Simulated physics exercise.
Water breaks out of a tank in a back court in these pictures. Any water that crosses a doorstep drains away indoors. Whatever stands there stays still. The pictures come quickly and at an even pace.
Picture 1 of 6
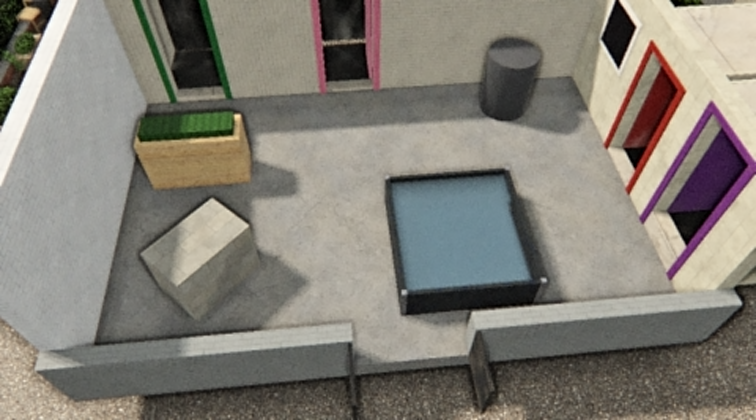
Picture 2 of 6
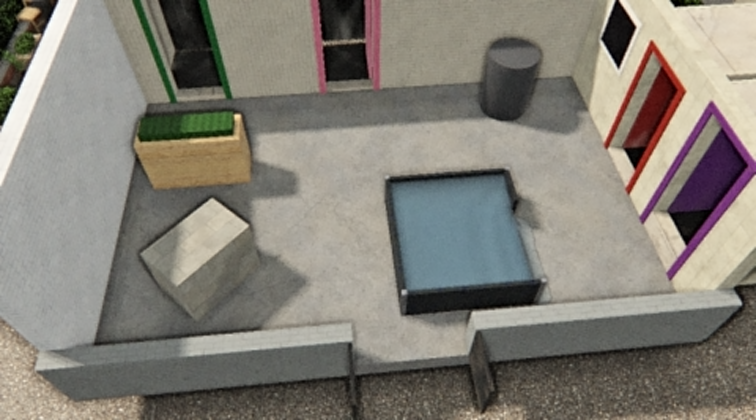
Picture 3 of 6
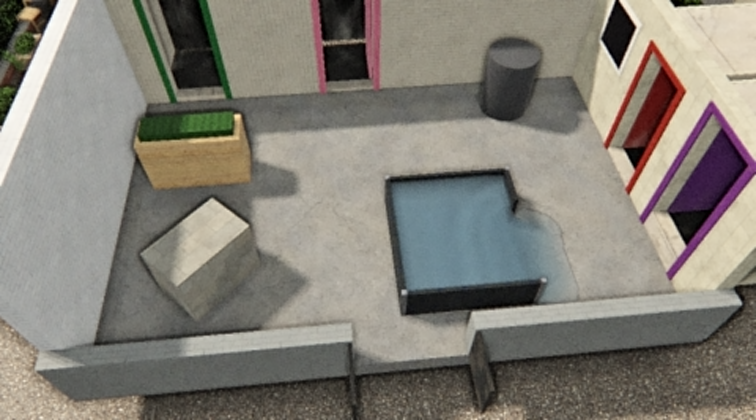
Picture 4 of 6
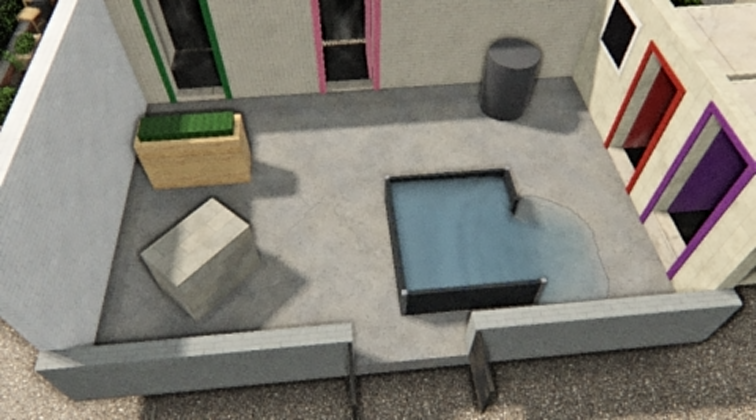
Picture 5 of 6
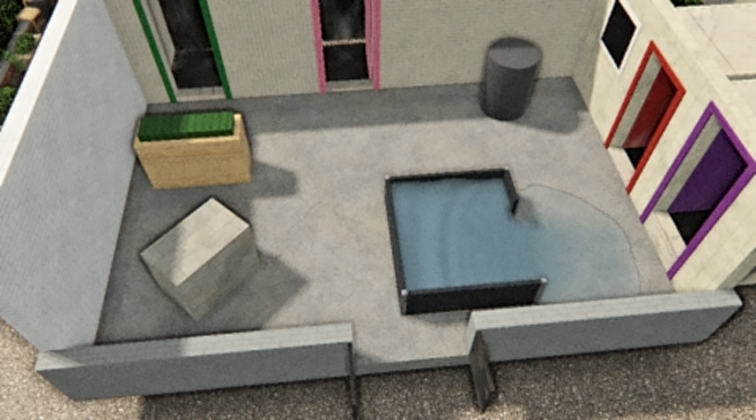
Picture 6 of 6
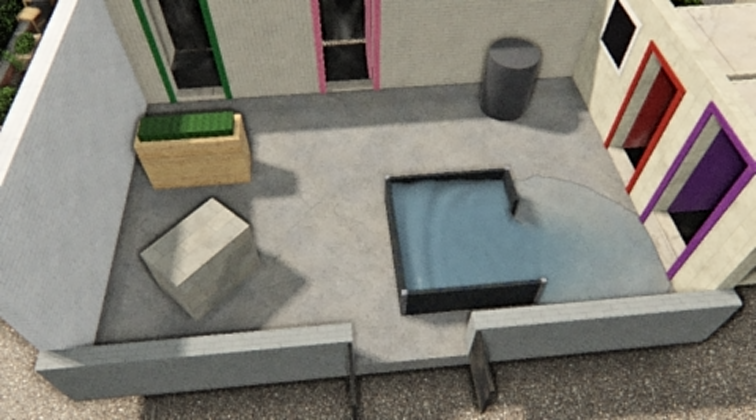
A walled back court with a grey floor is seen from high above, looking down at an angle. A dark-edged square tank of blue water sits right of centre, with a planter and a pale block to the left, a dark grey cylinder behind, and green, pink, red and purple trim around the openings. Water pours through the tank's right side and fans across the floor rightward, while the camera stays still.
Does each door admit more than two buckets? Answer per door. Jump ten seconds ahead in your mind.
The red door: It does; the purple door: It does not; the pink door: It does not; the green door: It does not.
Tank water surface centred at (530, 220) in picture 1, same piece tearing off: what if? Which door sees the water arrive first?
It's the purple-painted one.
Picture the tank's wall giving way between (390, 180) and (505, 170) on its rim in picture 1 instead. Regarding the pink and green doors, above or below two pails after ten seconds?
Outcome - pink door breaks the threshold, green door comes in lower.
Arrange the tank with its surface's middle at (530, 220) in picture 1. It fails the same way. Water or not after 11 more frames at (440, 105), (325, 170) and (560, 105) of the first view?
In that order: Not reached, not reached, reached by the flood.
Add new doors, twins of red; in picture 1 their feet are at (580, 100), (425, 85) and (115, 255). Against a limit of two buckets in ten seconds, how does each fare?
The first new doorway tops it, the second comes up short, the third comes up short.
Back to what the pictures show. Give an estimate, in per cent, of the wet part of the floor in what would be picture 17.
About 15 per cent.
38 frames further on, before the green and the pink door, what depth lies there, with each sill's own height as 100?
In order: Roughly 0 and 100 in a hundred.
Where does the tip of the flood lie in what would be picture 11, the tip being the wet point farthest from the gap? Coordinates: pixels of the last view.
Roughly at (605, 164).
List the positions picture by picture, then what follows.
Still water in the water tank at (459, 229), in the first frame.
Water pours out at (521, 254) and has run to (542, 302), in the second frame.
The front is at (571, 299), out from the gap at (521, 255), in the third frame.
Water pours out at (521, 255) and has run to (586, 231), in the fourth frame.
Water pours out at (521, 255) and has run to (617, 231), in the fifth frame.
The front is at (640, 223), out from the gap at (521, 255), in the sixth frame.
A moment on, water covers 15 % of the floor; the red door wet at the sill, nothing in, the purple door wet at the sill, nothing in, the pink door not reached, the green door not reached.
Next, water covers 15 % of the floor; the red door under two buckets in, the purple door wet at the sill, nothing in, the pink door not reached, the green door not reached.
Then, water covers 30 % of the floor; the red door over two buckets in, the purple door under two buckets in, the pink door not reached, the green door not reached.
Later, water covers 50 % of the floor; the red door over two buckets in, the purple door under two buckets in, the pink door wet at the sill, nothing in, the green door not reached.
In the end, water covers 80 % of the floor; the red door over two buckets in, the purple door under two buckets in, the pink door wet at the sill, nothing in, the green door wet at the sill, nothing in.
